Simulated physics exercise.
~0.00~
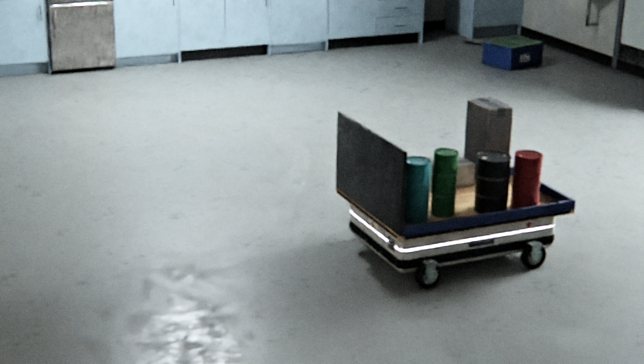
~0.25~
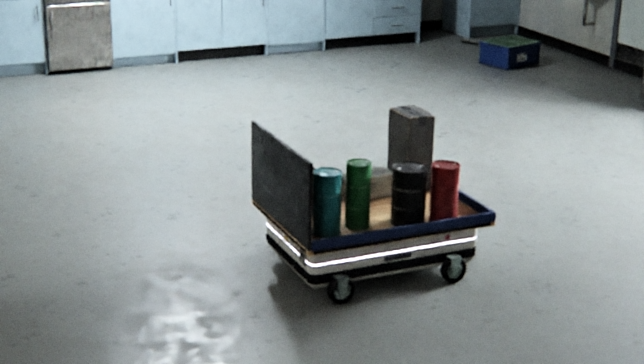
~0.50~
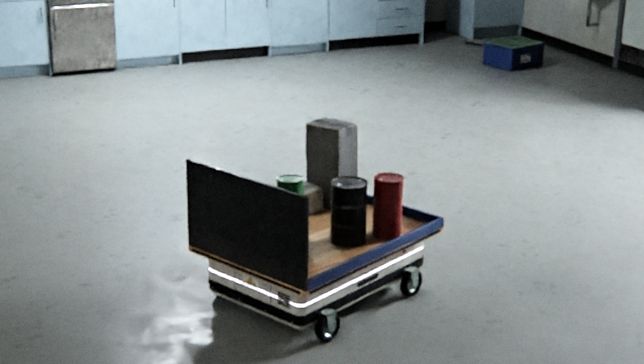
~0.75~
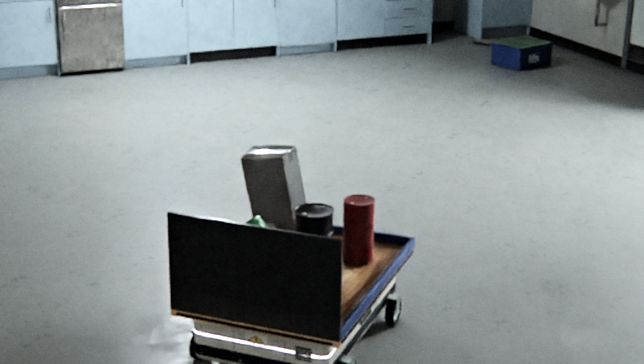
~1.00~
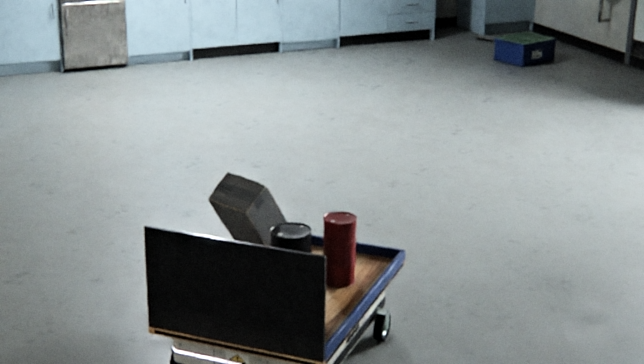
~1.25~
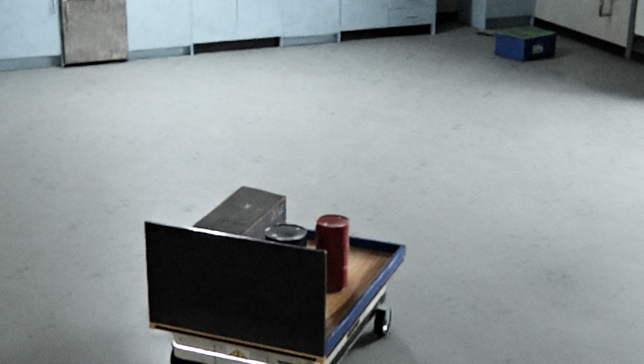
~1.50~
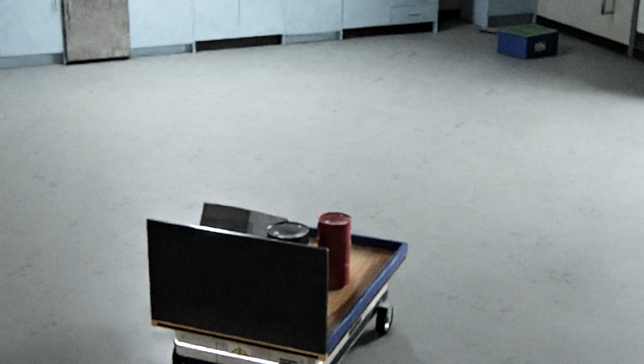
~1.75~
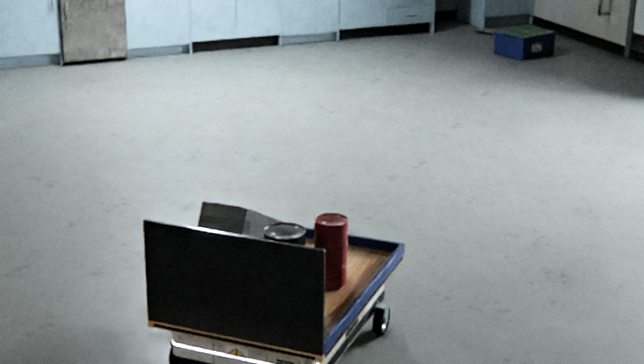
At first, a low cart with a tall dark board at one end carries turquoise, green, black and red canisters and a tall grey box across a grey floor. It rolls to the left and toward the viewer, then curves so that the board swings around and hides part of the load. The turquoise canister drops from view behind the board, and the green one soon disappears too. The grey box leans left, tips further as the cart comes to a halt, and falls onto its side. At the end the cart stands still, with the black and red canisters upright.
